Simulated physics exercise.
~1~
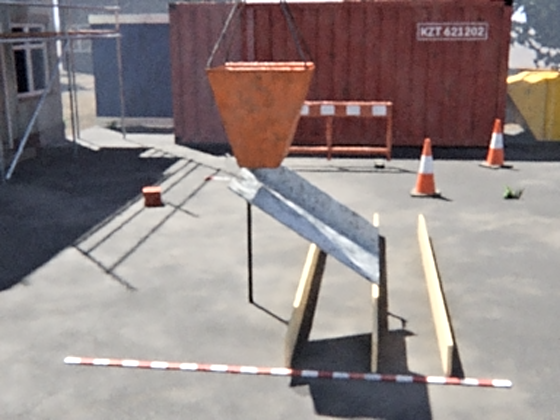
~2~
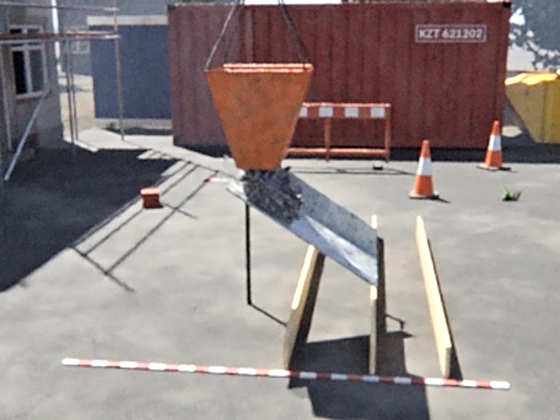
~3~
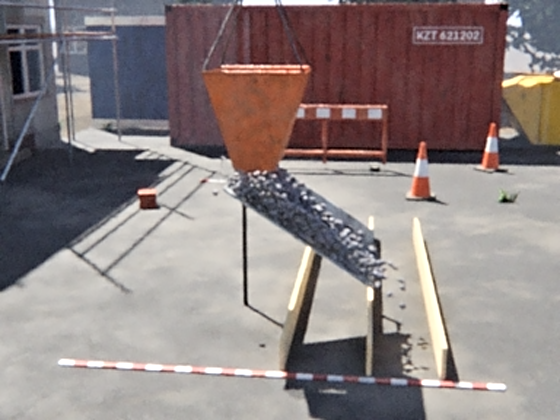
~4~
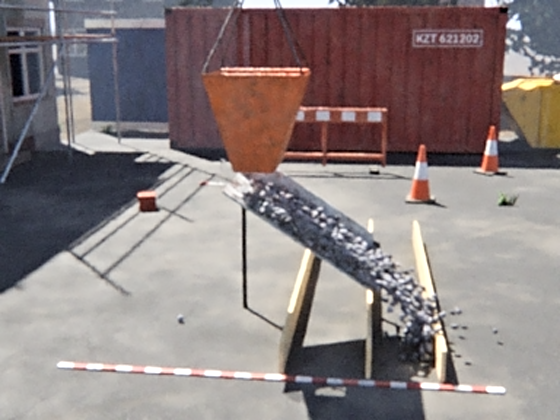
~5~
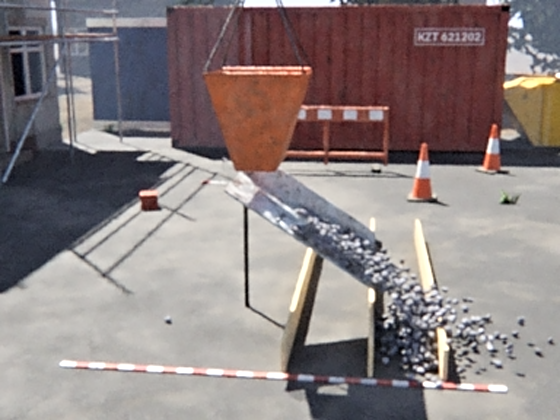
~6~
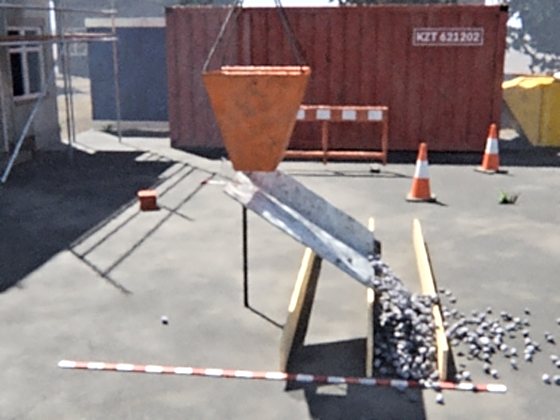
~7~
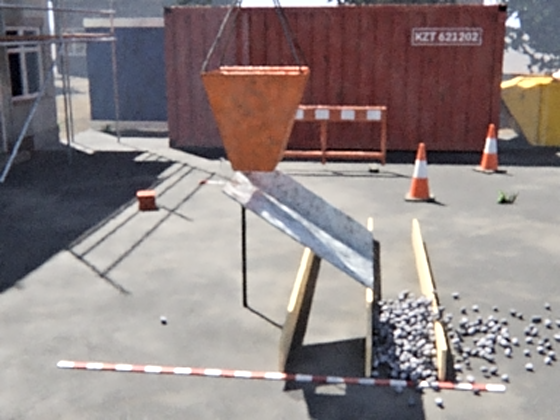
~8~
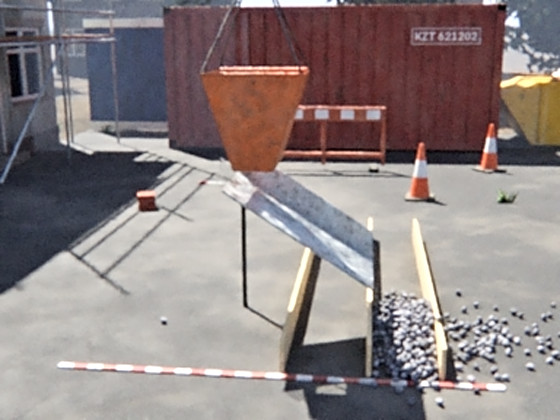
In a paved yard before a red shipping container, grey rounded stones pour from a hanging orange skip onto a sloping steel chute and slide down to the right. Most settle between the middle and right boards, while others scatter on the ground beyond the right board.
